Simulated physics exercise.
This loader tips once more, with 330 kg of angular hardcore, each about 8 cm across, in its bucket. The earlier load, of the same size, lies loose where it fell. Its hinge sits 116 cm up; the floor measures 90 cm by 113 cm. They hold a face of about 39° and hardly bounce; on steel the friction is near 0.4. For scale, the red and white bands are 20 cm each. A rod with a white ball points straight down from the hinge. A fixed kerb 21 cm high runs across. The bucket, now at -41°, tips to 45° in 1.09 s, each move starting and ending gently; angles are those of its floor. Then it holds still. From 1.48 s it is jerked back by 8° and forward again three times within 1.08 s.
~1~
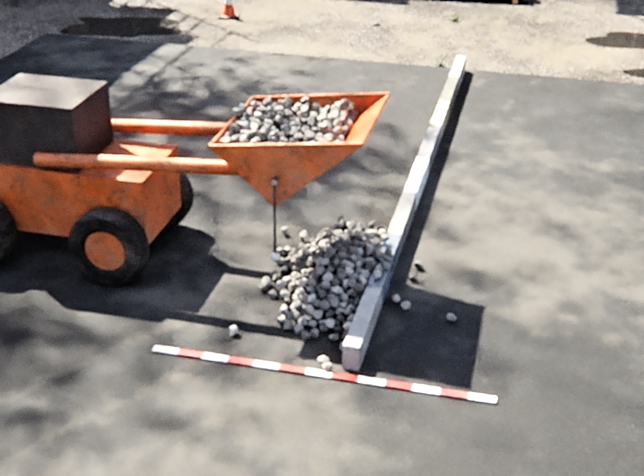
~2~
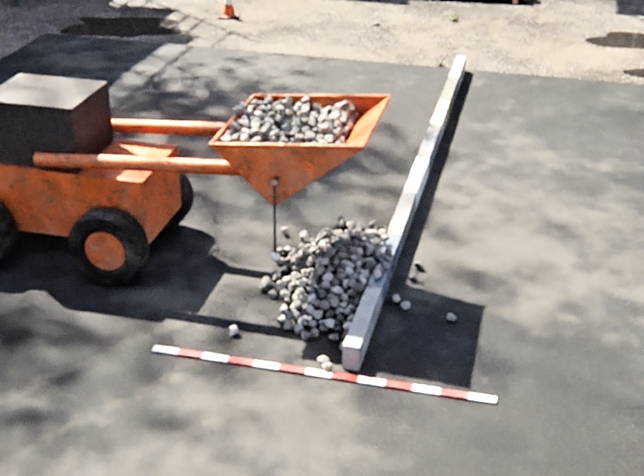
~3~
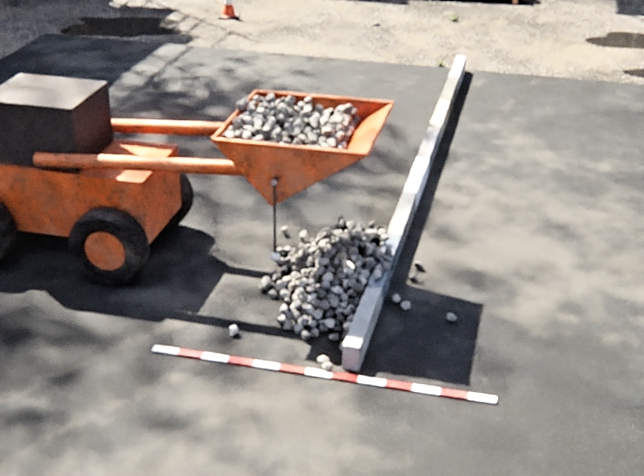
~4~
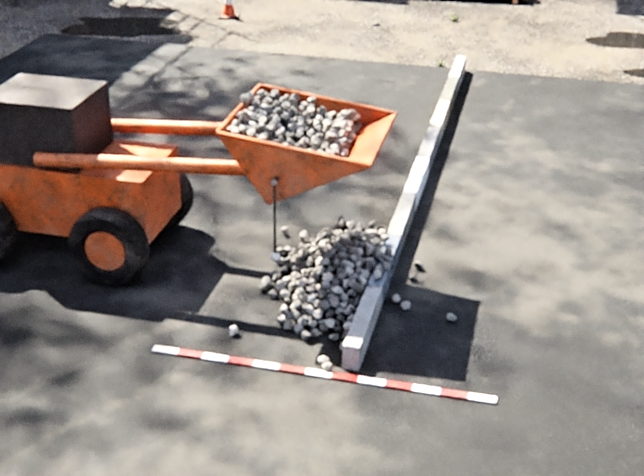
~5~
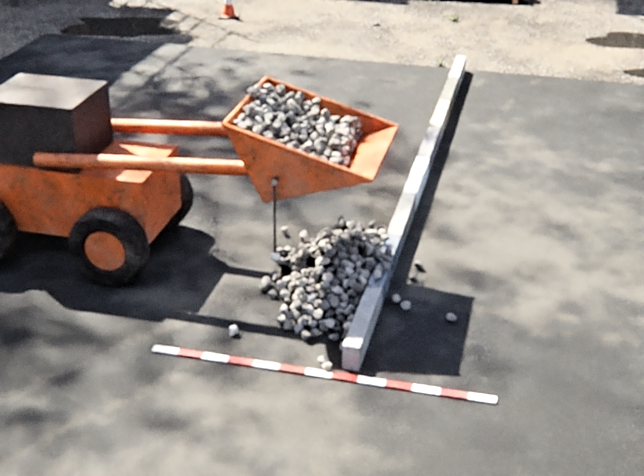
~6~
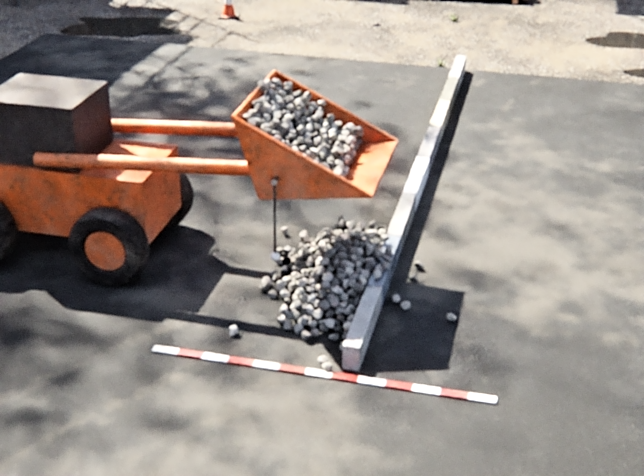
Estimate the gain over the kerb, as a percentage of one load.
Roughly 53 per cent of a load more.
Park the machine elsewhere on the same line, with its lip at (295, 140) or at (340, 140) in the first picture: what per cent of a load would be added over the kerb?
Near 0 per cent from the first place, 25 from the second.
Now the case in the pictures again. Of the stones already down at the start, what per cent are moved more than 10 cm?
Roughly 0 per cent of them.
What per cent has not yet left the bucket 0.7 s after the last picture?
It holds some 55 per cent.
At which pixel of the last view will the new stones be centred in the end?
Near (395, 276).
Then, 0.4 s after the last picture the floor is at 32°; in per cent of one load, 100 in the bucket, 99 on this side of the kerb, 1 over the kerb; the foremost stones are at (406, 279).
Then, 0.7 s after the last picture the floor is at 45°; in per cent of one load, 56 in the bucket, 142 on this side of the kerb, 2 over the kerb; the foremost stones are at (406, 283).
Then, 2.5 s after the last picture the floor is at 45°; in per cent of one load, 0 in the bucket, 146 on this side of the kerb, 54 over the kerb; the foremost stones are at (534, 323).
Then, 5.2 s after the last picture the floor is at 45°; in per cent of one load, 0 in the bucket, 146 on this side of the kerb, 54 over the kerb; the foremost stones are at (534, 323). Net gain over the kerb, 53.
